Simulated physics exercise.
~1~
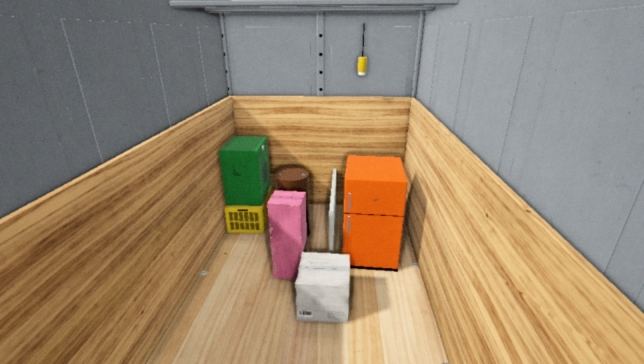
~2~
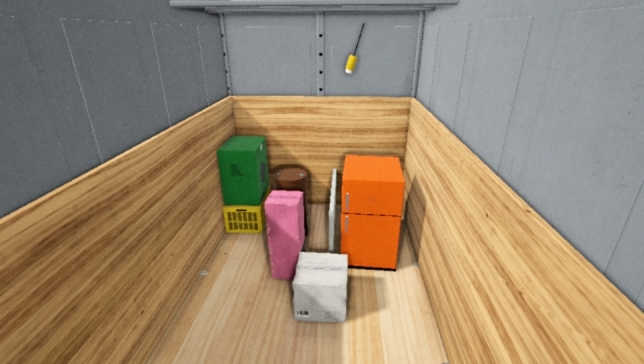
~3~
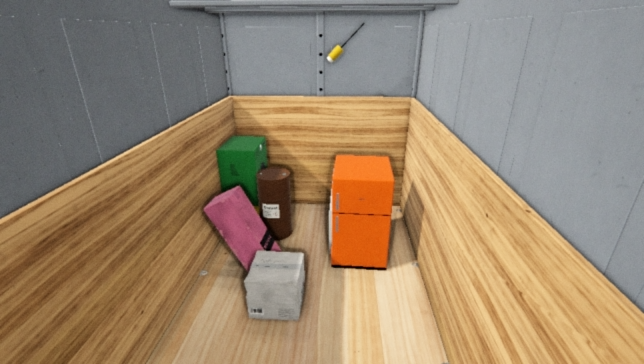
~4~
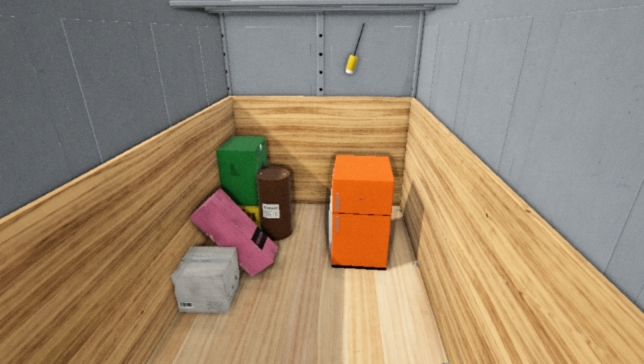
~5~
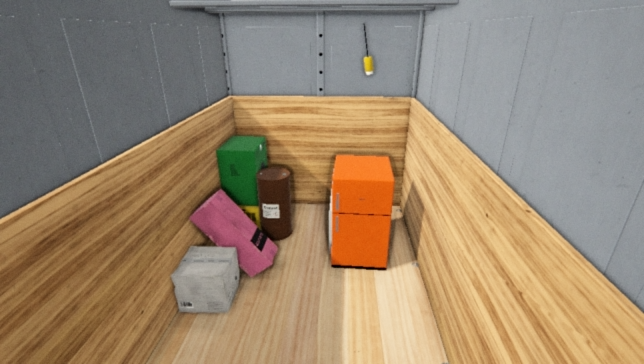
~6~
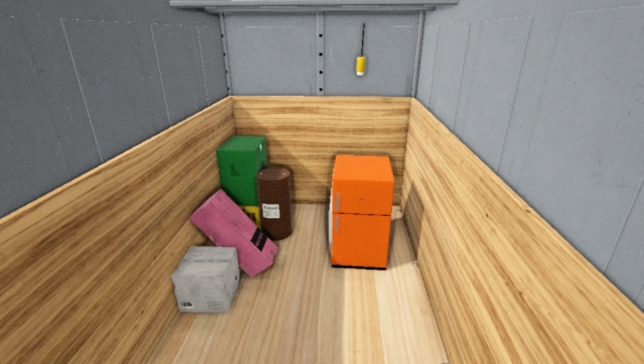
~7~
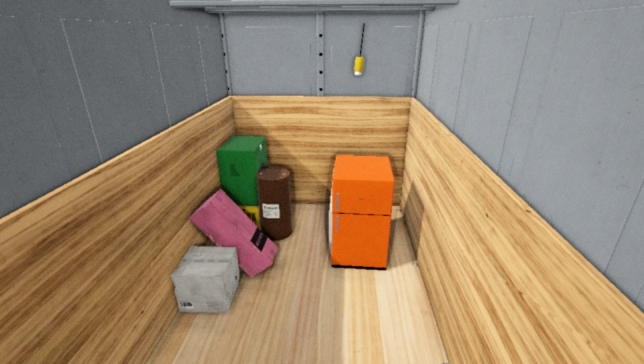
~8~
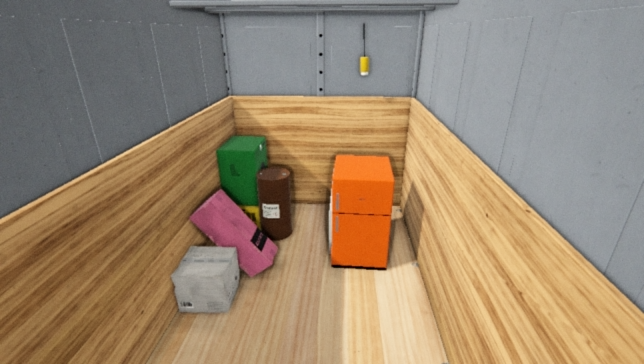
Orange appliance shifting slightly left in a van's load bay as a pink box topples left and a white box slides left.
